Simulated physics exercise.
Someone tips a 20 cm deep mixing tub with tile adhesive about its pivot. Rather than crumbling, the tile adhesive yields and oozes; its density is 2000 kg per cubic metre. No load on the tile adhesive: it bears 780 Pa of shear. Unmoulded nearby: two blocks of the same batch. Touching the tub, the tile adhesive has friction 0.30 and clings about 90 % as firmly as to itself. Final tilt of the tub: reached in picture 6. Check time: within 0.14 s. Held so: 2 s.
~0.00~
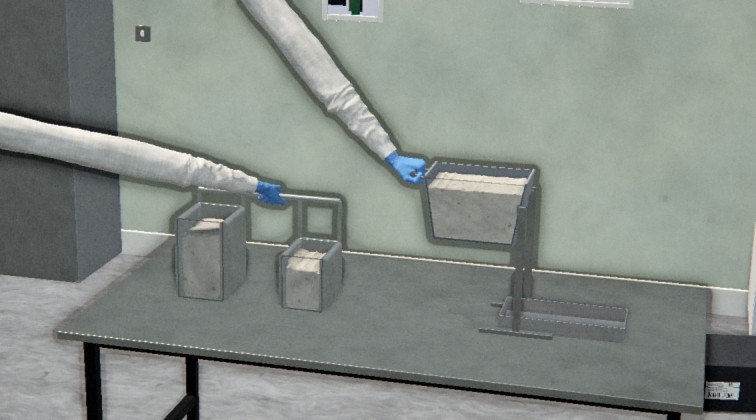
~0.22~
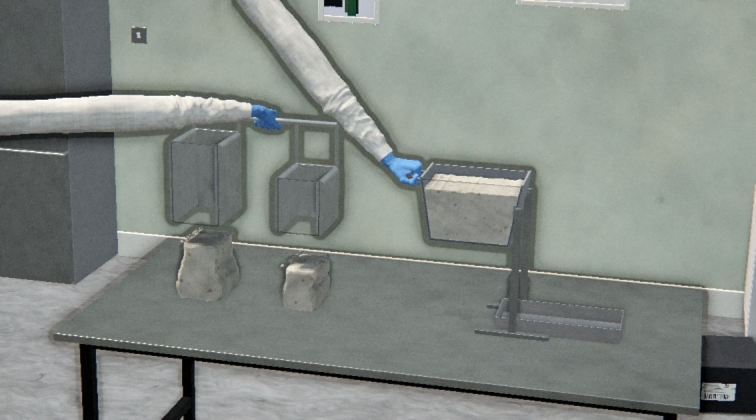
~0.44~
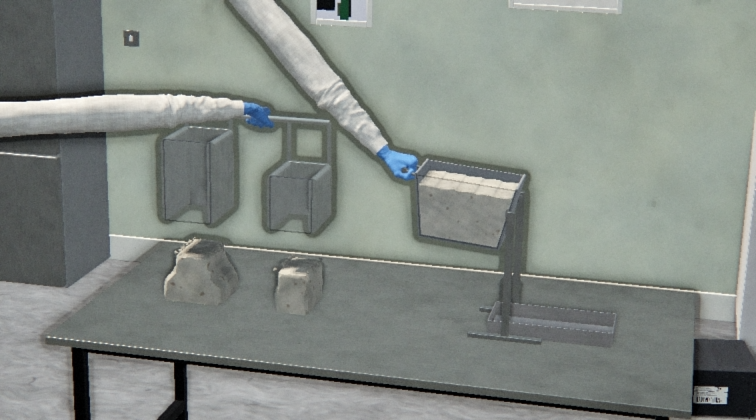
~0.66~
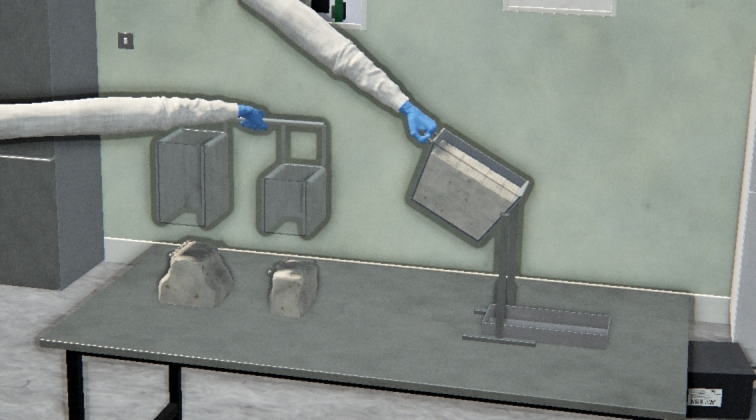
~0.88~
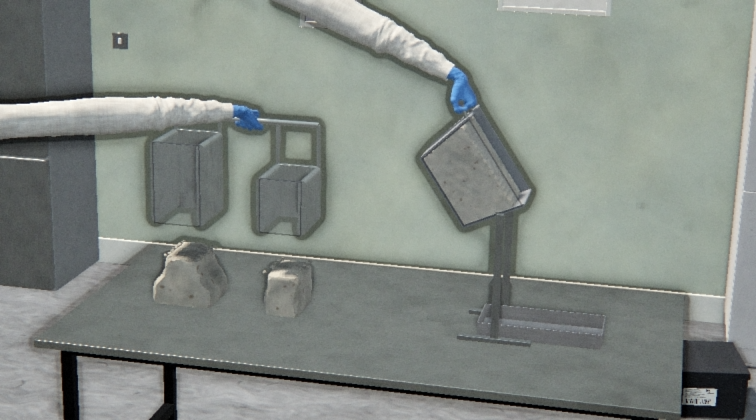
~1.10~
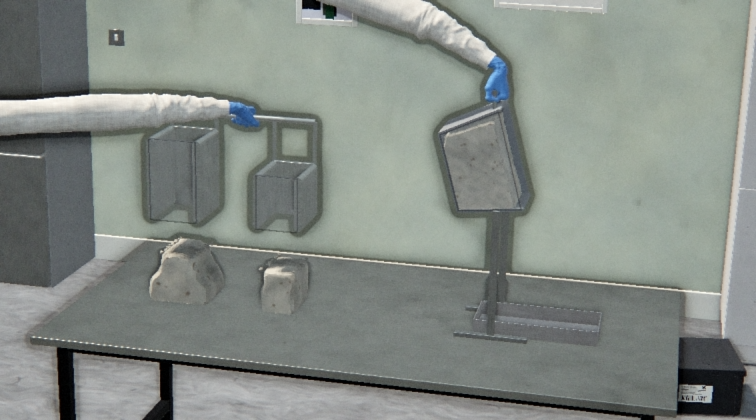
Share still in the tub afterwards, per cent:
Near 63 %.
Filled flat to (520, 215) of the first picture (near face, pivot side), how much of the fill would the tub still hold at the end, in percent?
100 %.
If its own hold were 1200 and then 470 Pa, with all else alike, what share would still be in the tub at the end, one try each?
Result: 100 % for the first case, 55 % for the second.
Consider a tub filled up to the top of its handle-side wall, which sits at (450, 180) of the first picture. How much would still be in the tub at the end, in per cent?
About 100 per cent.
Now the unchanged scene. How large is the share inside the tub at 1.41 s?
About 95 %.
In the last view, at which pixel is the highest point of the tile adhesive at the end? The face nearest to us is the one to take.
At about (481, 154).
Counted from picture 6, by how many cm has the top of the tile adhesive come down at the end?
Roughly 10 cm.
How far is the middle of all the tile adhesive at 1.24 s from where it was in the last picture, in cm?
Roughly 2 cm.
After 1.24 s, the tub is at 74 degrees and holds 100 %.
After 1.41 s, the tub is at 74 degrees and holds 93 %.
After 1.58 s, the tub is at 74 degrees and holds 83 %.
After 1.75 s, the tub is at 74 degrees and holds 75 %.
After 3.10 s, at the end, the tub is at 74 degrees and holds 63 %.
